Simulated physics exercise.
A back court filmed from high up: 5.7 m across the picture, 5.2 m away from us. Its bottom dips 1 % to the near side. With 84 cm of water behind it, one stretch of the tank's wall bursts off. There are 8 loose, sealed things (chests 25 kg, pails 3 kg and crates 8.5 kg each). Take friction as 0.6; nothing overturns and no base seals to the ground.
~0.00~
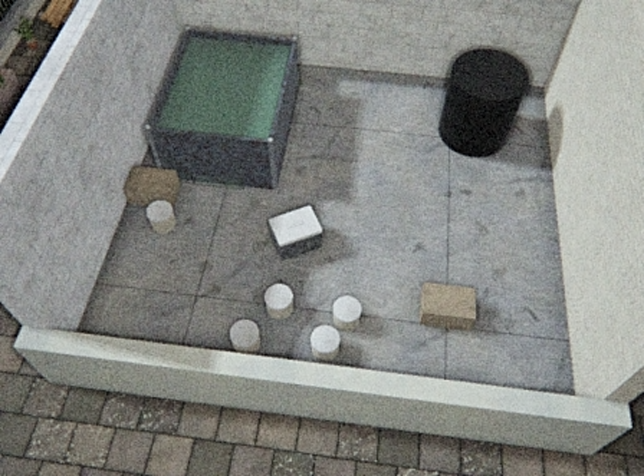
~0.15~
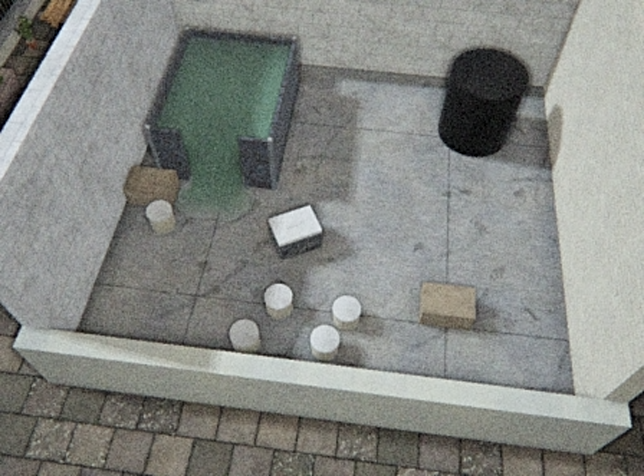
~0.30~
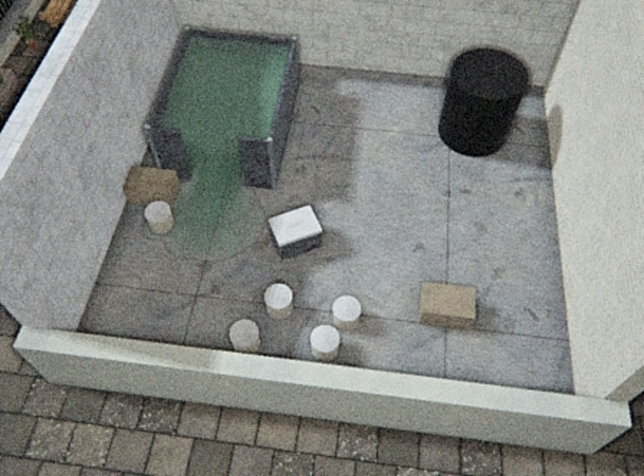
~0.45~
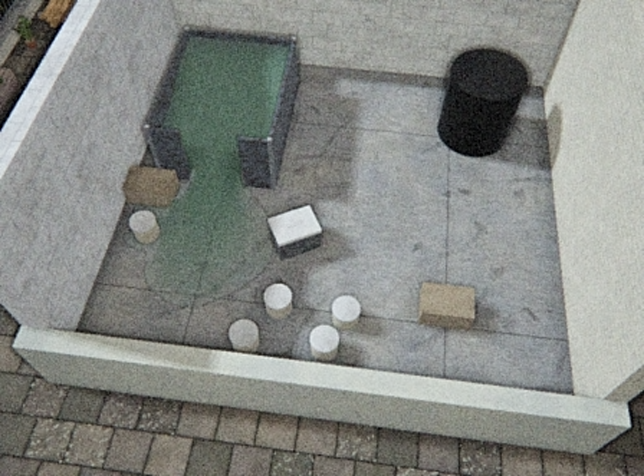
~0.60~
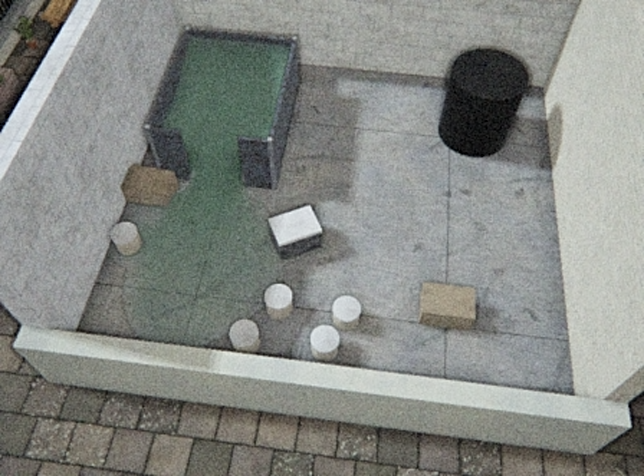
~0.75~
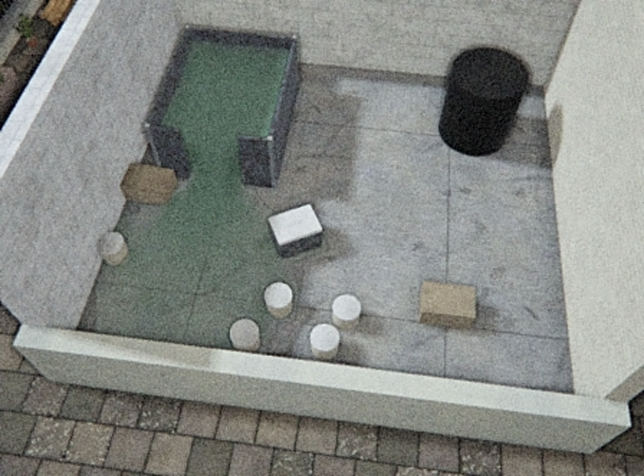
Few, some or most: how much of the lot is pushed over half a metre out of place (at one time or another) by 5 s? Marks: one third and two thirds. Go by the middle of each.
It is two thirds or more.
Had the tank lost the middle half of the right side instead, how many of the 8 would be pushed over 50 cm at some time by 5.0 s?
Then 5.
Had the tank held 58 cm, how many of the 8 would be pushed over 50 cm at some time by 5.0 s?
In that case 6 of them.
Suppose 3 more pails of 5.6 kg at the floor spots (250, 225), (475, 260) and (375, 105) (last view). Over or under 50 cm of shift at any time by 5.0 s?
In that order: More, past it, short of it.
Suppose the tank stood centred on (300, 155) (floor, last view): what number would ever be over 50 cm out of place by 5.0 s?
Then 8.
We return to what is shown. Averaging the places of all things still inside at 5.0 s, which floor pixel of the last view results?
At about (424, 214).
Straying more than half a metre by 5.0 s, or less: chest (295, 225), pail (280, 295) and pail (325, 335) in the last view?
In turn: Short of it, over, more.
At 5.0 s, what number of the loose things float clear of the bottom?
At that moment 6.
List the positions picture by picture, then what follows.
A pail at (159, 210), on the bottom; a crate at (150, 180), on the bottom; water covers 2.9 m2; 0 of 8 have shifted, in the first picture.
A pail at (159, 210) rests on the ground; a crate at (149, 180) rests on the ground; water covers 3.4 m2; 0 of 8 have shifted, in the second picture.
A pail at (158, 211) rests on the ground; a crate at (149, 179), on the bottom; water covers 4.2 m2; 0 of 8 have shifted, in the third picture.
A pail at (142, 221), on the bottom, 24 cm from its start; a crate at (149, 179), on the bottom; water covers 5.2 m2; 1 of 8 have shifted, in the fourth picture.
A pail at (124, 232), on the bottom, 51 cm from its start; a crate at (147, 179) rests on the ground; 6.6 m2 under water; 1 of 8 have shifted, in the fifth picture.
A pail at (110, 243), on the bottom, 73 cm from its start; a crate at (147, 177) rests on the ground, 4 cm from its start; 7.9 m2 under water; 1 of 8 have shifted, in the sixth picture.
After 1.1 s 2 of 8 are over 50 cm from their spots; 2 afloat.
After 2.2 s 4 of 8 are over 50 cm from their spots; 3 afloat.
After 3.5 s 6 of 8 are over 50 cm from their spots; 4 afloat.
After 5.0 s 6 of 8 are over 50 cm from their spots, and 6 have been at some point; 6 afloat.
